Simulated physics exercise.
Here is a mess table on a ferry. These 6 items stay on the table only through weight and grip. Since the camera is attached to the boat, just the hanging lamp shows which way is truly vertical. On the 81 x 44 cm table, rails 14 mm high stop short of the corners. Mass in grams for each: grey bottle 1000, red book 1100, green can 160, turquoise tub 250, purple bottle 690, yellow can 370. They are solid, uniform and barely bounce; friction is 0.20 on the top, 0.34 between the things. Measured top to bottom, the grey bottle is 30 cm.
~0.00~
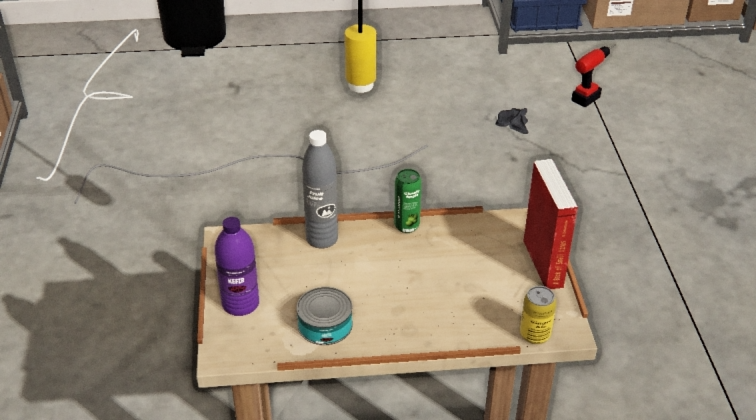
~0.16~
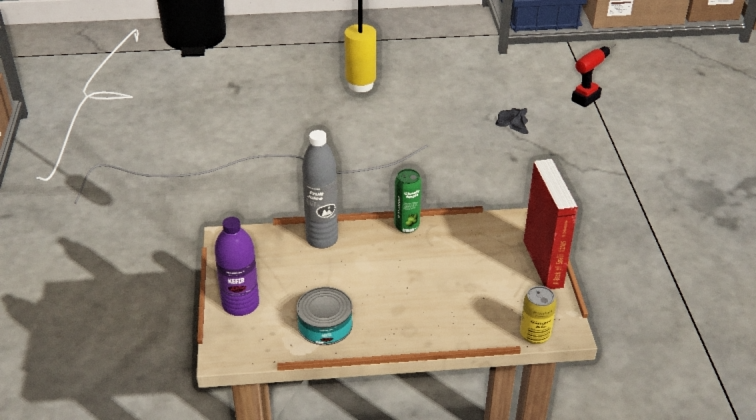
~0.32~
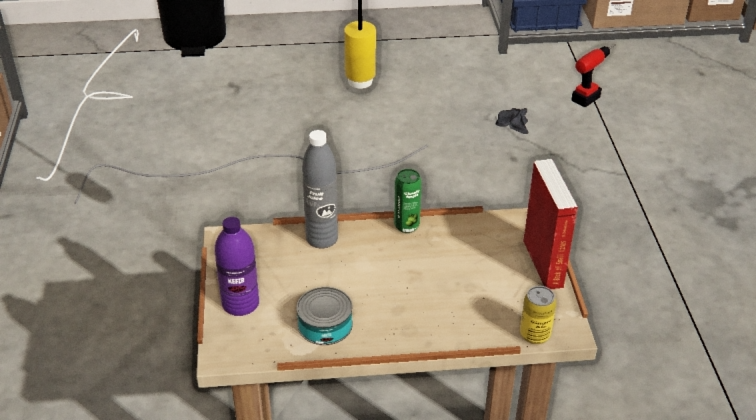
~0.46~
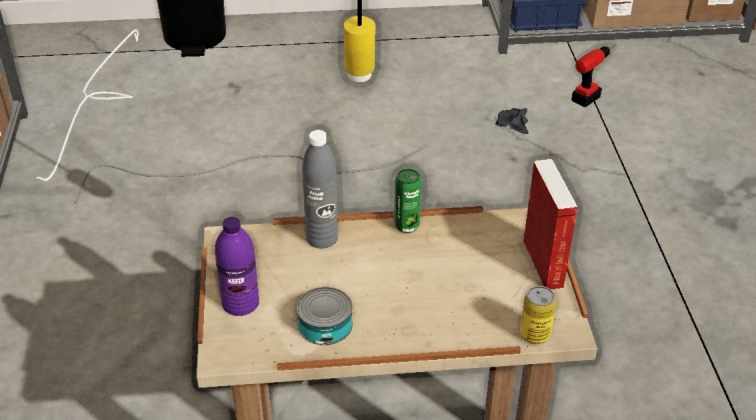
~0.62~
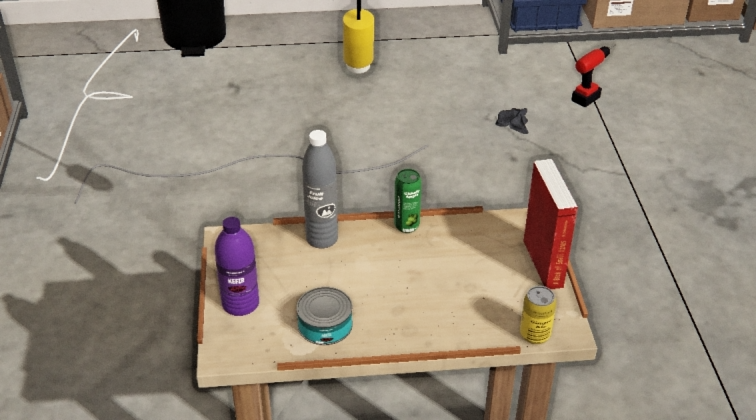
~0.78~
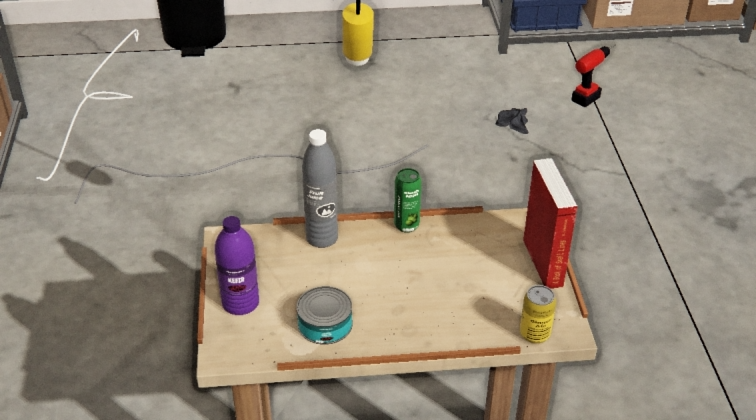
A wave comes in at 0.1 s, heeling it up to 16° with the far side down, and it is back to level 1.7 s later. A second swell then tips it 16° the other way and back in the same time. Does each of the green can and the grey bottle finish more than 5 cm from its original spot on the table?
Green can: Yes; grey bottle: Yes.
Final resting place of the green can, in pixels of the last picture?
It comes to rest near (417, 255).
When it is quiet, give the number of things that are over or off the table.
So, 2 in all.
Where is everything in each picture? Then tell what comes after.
The first frame shows boat level; green can (408, 202); grey bottle (320, 189).
The second frame shows boat level; purple bottle (236, 264); yellow can (538, 316).
The third frame shows heel 3°, far side down; red book (549, 225); turquoise tub (325, 316).
The fourth frame shows heel 6°, far side down; purple bottle (236, 264); yellow can (538, 316).
The fifth frame shows heel 11°, far side down; red book (549, 225); turquoise tub (325, 316).
The sixth frame shows heel 14°, far side down; green can (408, 201); grey bottle (320, 188).
After 1.28 s, heel 11°, far side down; grey bottle now off the table; red book moved 11 cm; purple bottle moved 11 cm.
After 1.58 s, heel 3°, far side down; red book moved 19 cm; purple bottle moved 18 cm; yellow can moved 18 cm.
After 2.38 s, heel 12°, near side down; red book now off the table; purple bottle moved 18 cm; yellow can moved 18 cm.
After 2.98 s, heel 11°, near side down; green can moved 11 cm near (413, 232); turquoise tub moved 9 cm; purple bottle moved 7 cm.
In the end (4.0 s), off the table, grey bottle and red book; not toppled but over 5 cm from the start, green can; the other 3 under 5 cm from the start. In the last view, green can near (417, 255), grey bottle near (324, 346).
